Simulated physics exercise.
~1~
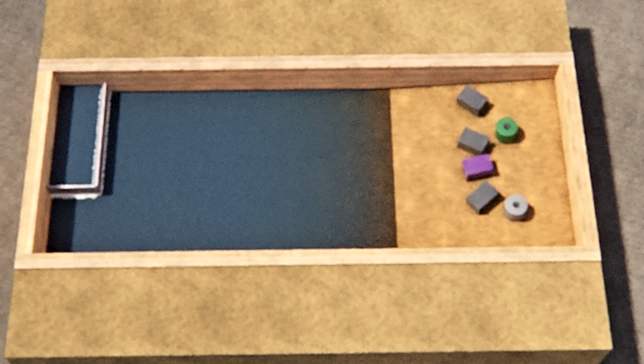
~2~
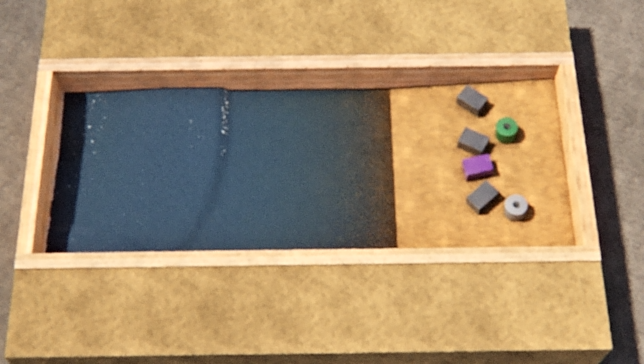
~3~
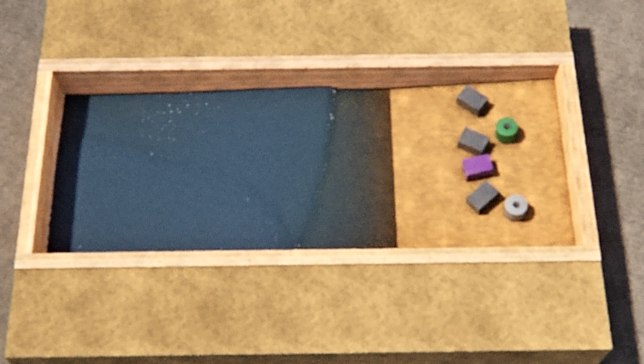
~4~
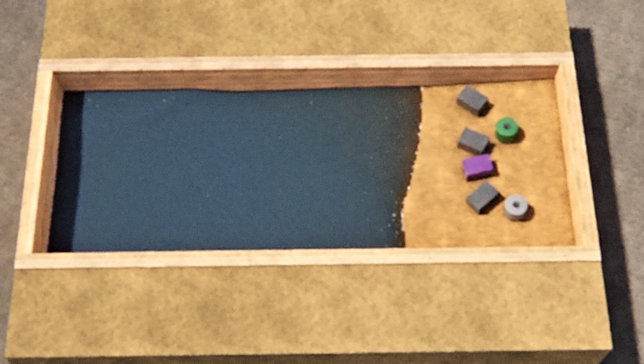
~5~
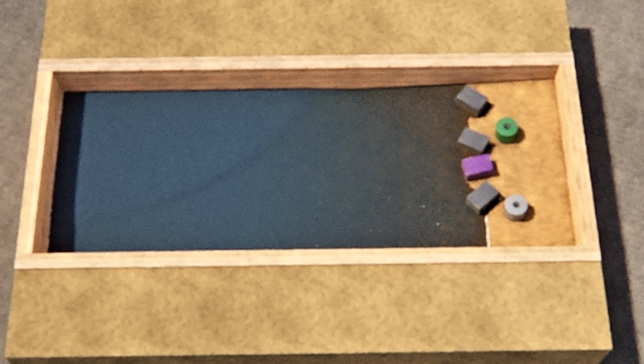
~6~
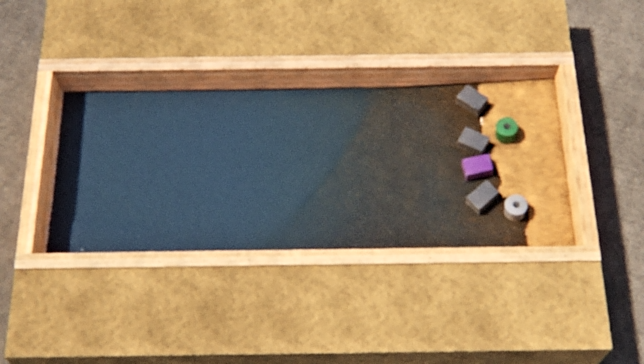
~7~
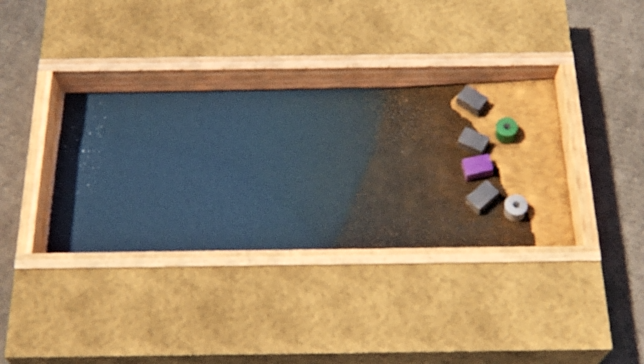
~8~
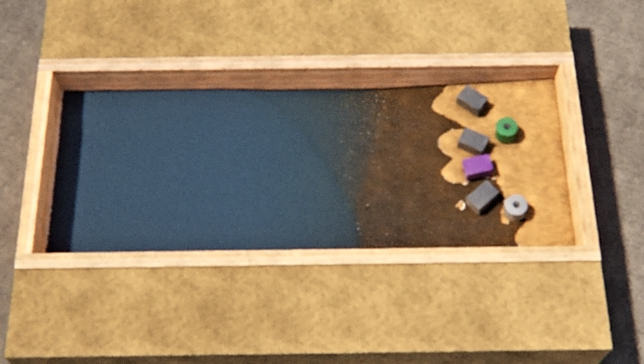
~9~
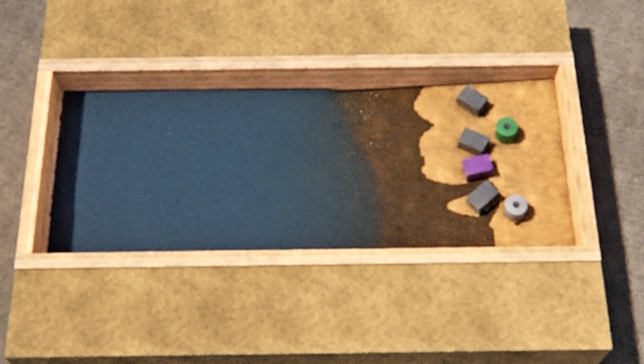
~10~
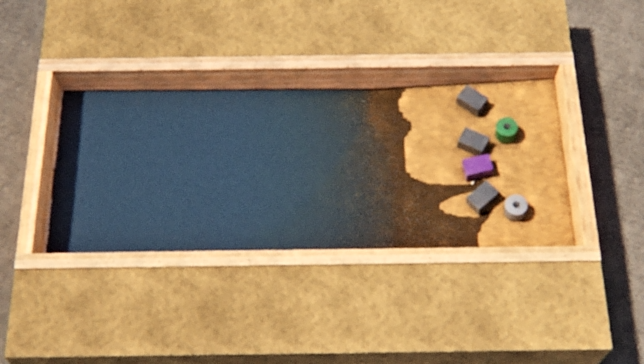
On a sandy beach between two timber walls, seen from high above, dark blue water lies to the left, with a penned-off corner at the far upper left. Grey crates, a purple crate, a green tub and a pale grey tub rest on the sand at right. The boarding vanishes and a ripple sweeps rightward across the water. It runs up the sand, darkening it, and reaches in among the nearest crates and the pale tub. The water then slides back left, leaving ragged patches of wet sand, and every crate and tub still sits where it began.
